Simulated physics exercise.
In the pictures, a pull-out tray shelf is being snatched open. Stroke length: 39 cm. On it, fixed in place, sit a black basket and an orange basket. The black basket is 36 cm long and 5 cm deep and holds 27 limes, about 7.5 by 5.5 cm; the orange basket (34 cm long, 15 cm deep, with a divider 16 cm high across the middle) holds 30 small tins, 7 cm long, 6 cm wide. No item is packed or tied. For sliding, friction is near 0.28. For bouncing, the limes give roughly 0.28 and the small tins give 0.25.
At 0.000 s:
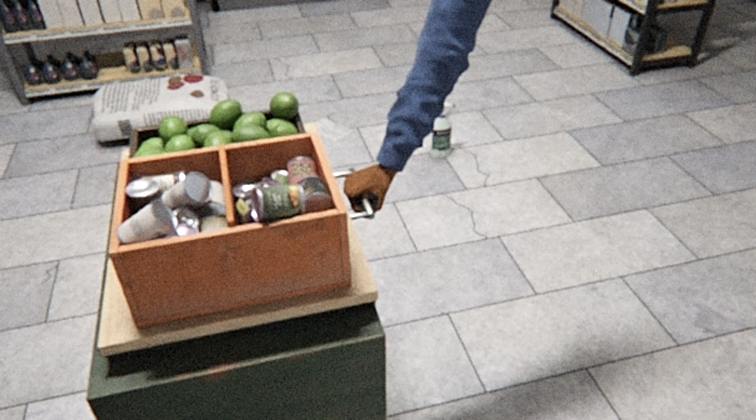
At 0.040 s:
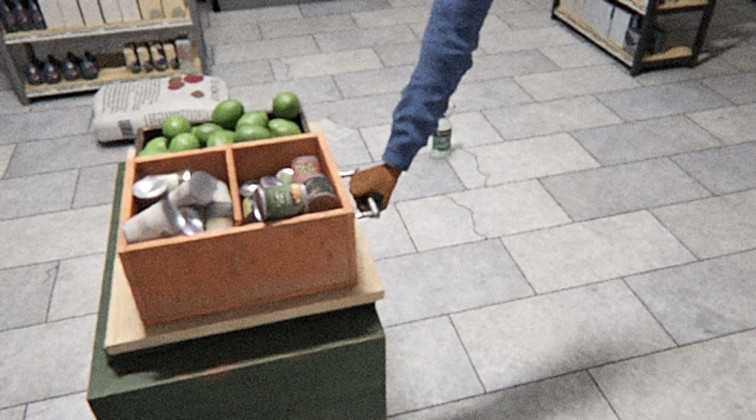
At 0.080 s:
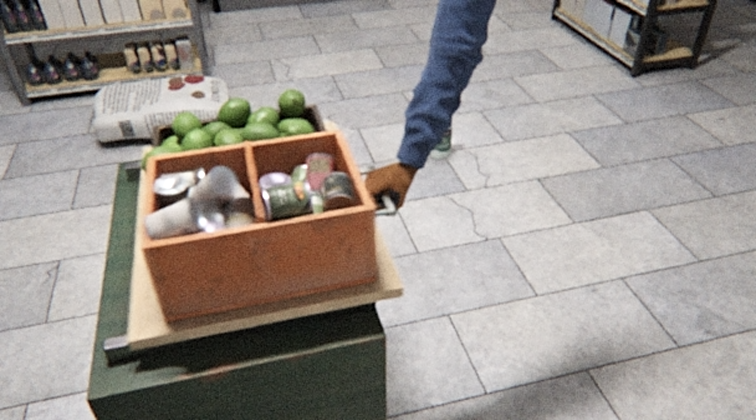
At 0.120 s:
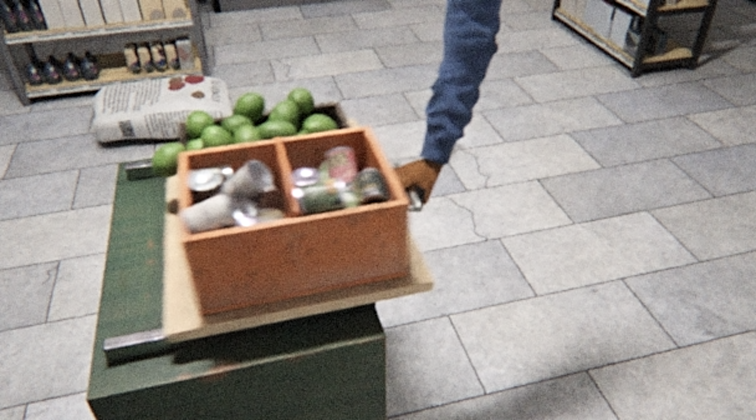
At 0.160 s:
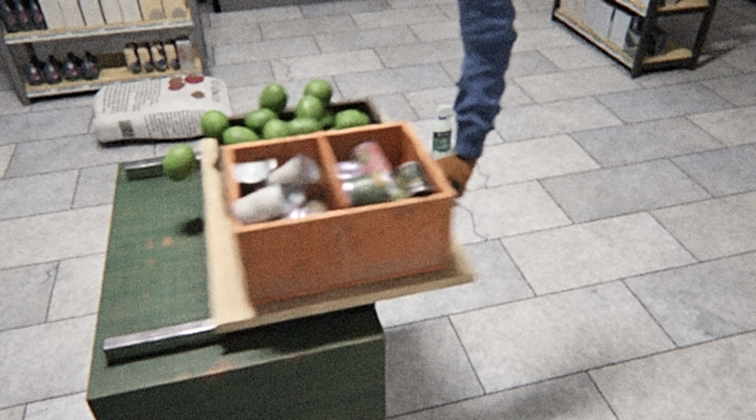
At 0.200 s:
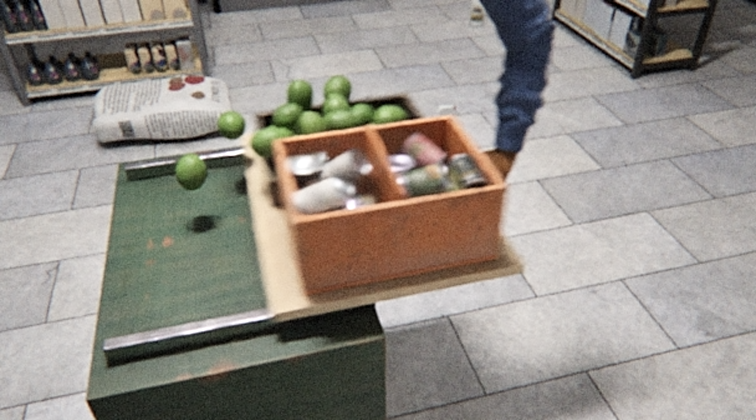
A hand pulls a tray with two baskets rightward, and limes leave the black basket.
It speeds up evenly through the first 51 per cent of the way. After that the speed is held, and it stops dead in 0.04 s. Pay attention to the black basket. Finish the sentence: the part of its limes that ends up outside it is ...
... more than a sixth of them.
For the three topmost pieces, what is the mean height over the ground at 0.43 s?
Close to 100 cm, on average.
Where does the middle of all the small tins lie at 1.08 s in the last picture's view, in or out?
Somewhere around pixel (453, 199).
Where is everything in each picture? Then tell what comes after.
In the first picture (places track the rim corner closest to us here, unless another is named), black basket (by its farthest rim corner) (292, 108); orange basket (118, 249); 0 cm pulled; all still inside.
Black basket (297, 108); orange basket (126, 248); 1 cm pulled, in the second picture.
Black basket (311, 106); orange basket (151, 244); 5 cm pulled, in the third picture.
Black basket (335, 103); orange basket (189, 238); 10 cm pulled; 1 out, the lowest lime at (170, 160), in the fourth picture.
Black basket (366, 99); orange basket (242, 229); 19 cm pulled; 1 out, the lowest lime at (180, 163), in the fifth picture.
Black basket (403, 95); orange basket (303, 219); 28 cm pulled; 2 out, the lowest lime at (191, 172), in the sixth picture.
After 0.23 s, the runners reach their end.
After 0.31 s, the black basket is down by 4 of 27 and the orange basket has all 30.
After 0.43 s, the black basket is down by 8 of 27 and the orange basket is down by 1 of 30.
After 0.65 s, the black basket is down by 10 of 27 and the orange basket is down by 2 of 30.
When it is over (at 1.08 s), the black basket is down by 10 of 27 and the orange basket is down by 2 of 30. Asked share, 10 of 27, 37 per cent.
